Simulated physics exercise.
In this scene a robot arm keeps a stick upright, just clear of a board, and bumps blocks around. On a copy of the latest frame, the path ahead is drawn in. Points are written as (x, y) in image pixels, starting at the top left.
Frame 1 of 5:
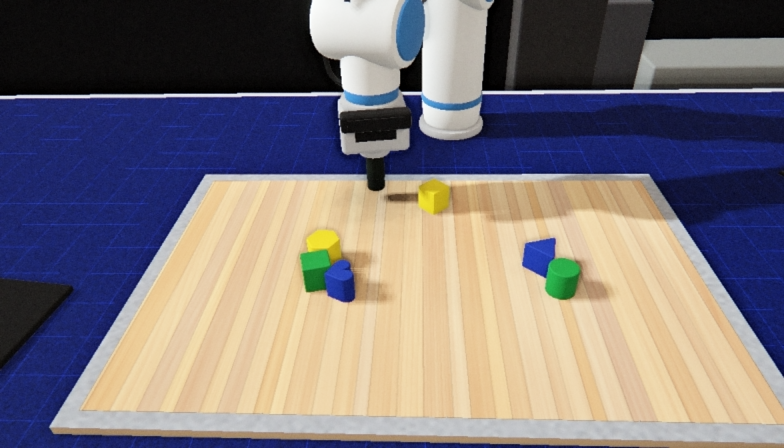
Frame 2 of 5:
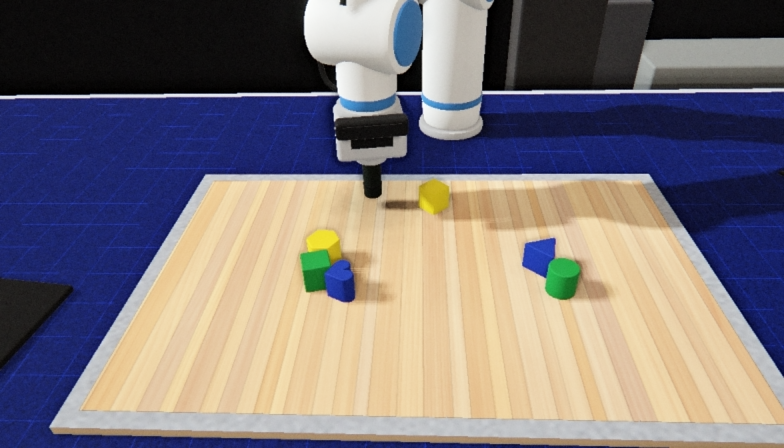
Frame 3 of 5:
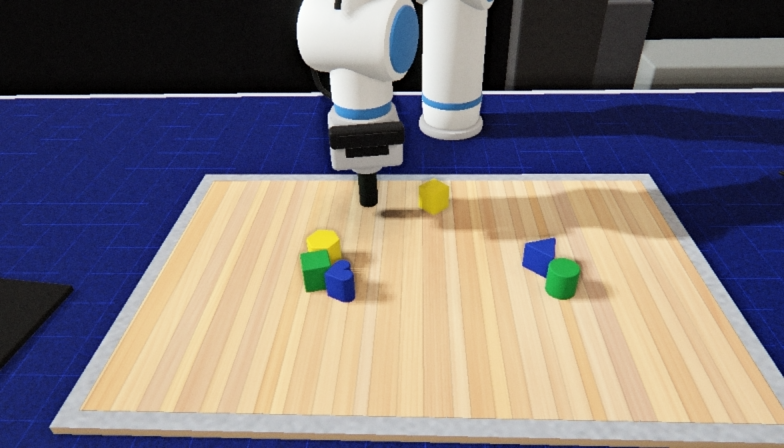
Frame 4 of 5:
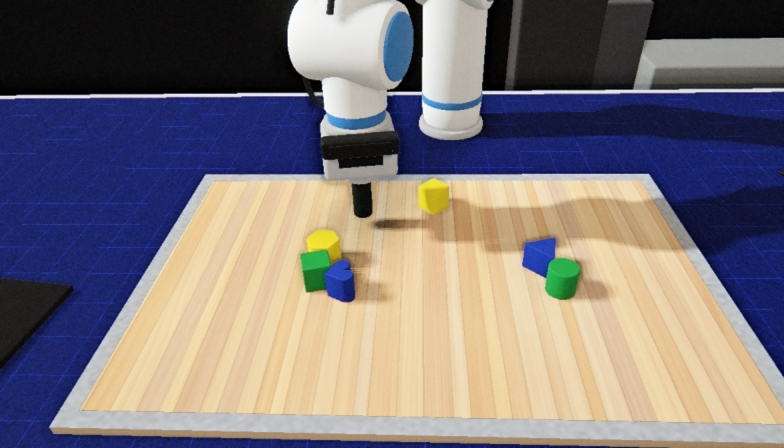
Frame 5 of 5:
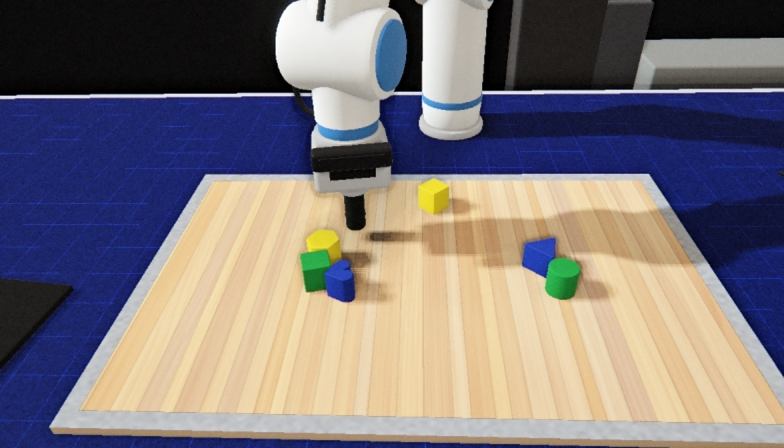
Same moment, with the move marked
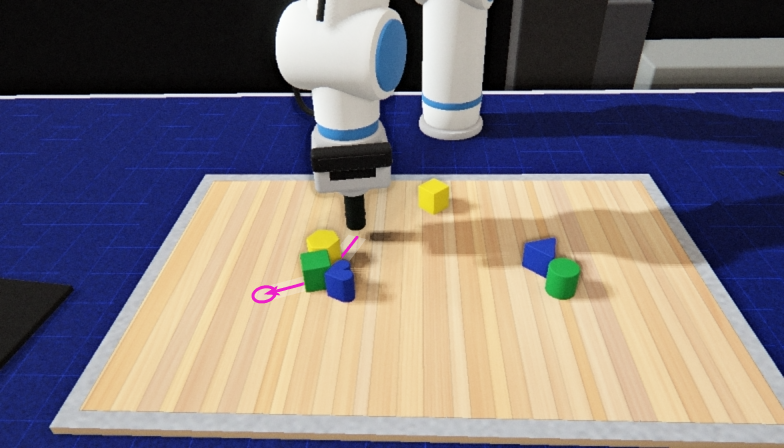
A white robot arm with blue bands and a black stick-like tip reaches over a pale wooden board on a blue surface, seen from the front and slightly above. A yellow block sits near the back, yellow, green and blue blocks cluster at left, and a blue triangle and green cylinder sit at right. The arm moves the tip steadily forward and slightly left, nearing the left cluster, while the blocks and camera stay still.
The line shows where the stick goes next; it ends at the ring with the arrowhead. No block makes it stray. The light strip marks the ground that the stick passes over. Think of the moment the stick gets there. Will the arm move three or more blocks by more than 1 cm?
The answer is no.
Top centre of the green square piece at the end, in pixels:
Its top middle will sit at (286, 284).
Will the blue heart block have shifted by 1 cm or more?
Short answer: No.
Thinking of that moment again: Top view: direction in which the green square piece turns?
It is turned anticlockwise.
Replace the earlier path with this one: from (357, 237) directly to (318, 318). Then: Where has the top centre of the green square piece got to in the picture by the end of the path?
Around (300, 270).
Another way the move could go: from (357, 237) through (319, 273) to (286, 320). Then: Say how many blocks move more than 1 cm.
Counting only shifts above 1 cm, I get two blocks.
Drawn move, from (357, 237) by way of (339, 261) and (308, 282) to (264, 294).
On the path given first. One third of the way, stick (337, 250); green square piece (311, 264); yellow hexagonal block (310, 244).
Two thirds of the way, stick (306, 271); green square piece (295, 279), turned 40° anticlockwise; yellow hexagonal block (285, 251), turned 70° clockwise.
At the end, stick (262, 283); green square piece (286, 284), turned 85° anticlockwise; yellow hexagonal block (277, 250), turned 90° clockwise; blue heart block still.
